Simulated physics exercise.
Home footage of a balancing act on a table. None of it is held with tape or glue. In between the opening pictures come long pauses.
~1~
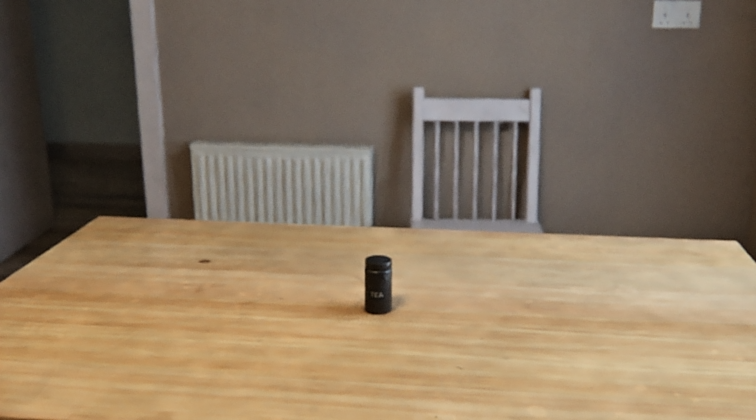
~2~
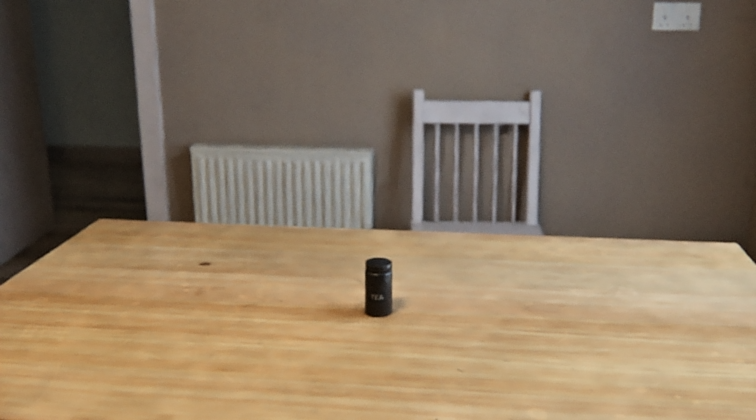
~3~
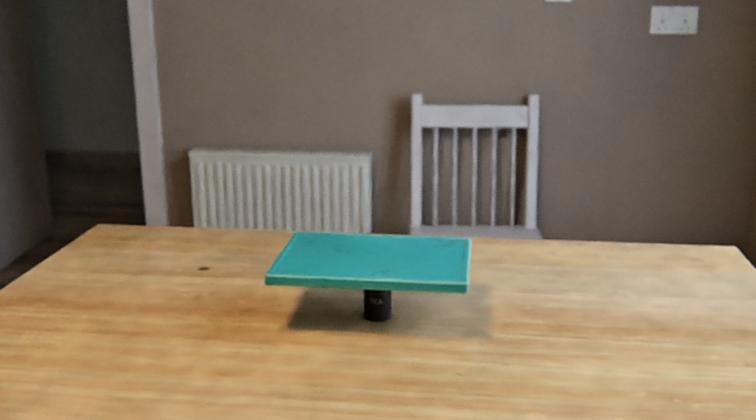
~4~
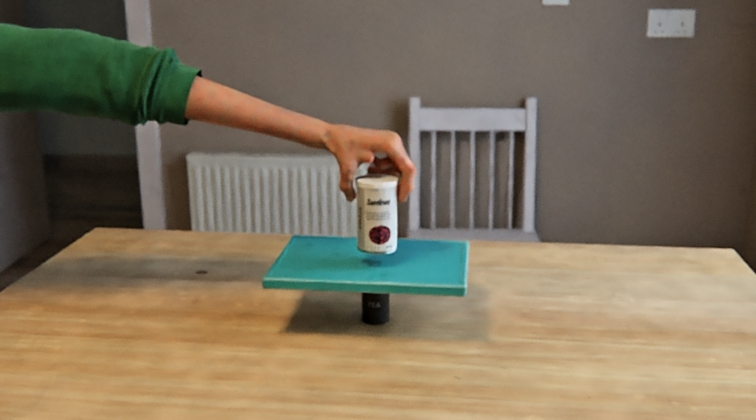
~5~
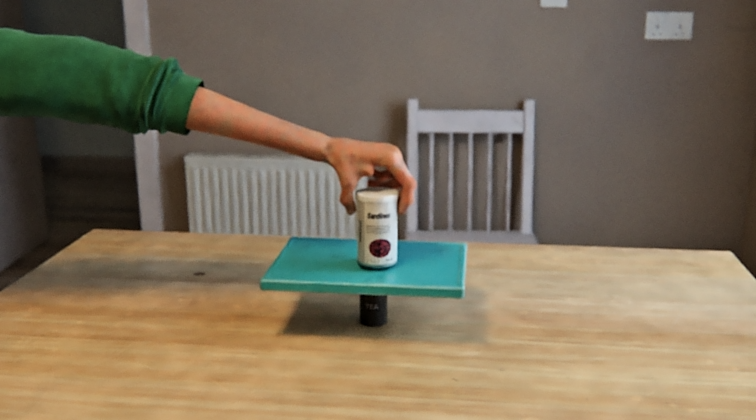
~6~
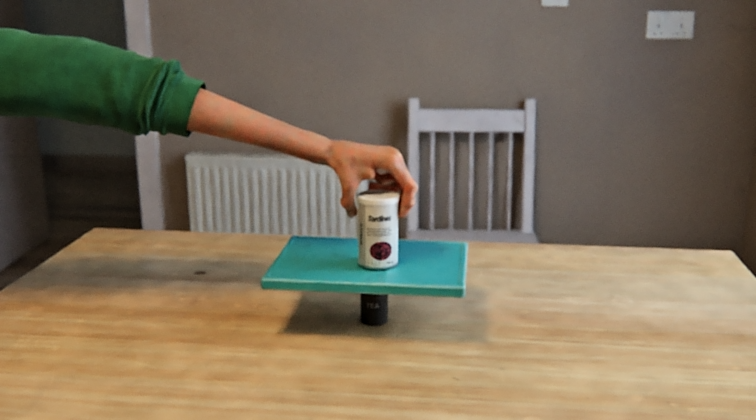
A hand in a green sleeve reaches in from the left and lowers a white tin onto the middle of a turquoise lid, keeping hold of its top. The lid lies flat across a small black canister on a pale wooden table, having appeared there after the canister stood alone. The room is seen from across the table, with a white radiator and chair behind, and the view shifts very slightly.
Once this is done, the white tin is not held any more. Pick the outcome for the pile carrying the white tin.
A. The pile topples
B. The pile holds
(B) The pile holds.
Then, 0.30 s later than the last frame, all is still.
Then, 1.00 s later than the last frame, white tin resting near (378, 230).
When it is over, all 3 as before. End places, in pixels of the last picture, white tin near (378, 230). The stack stays up.
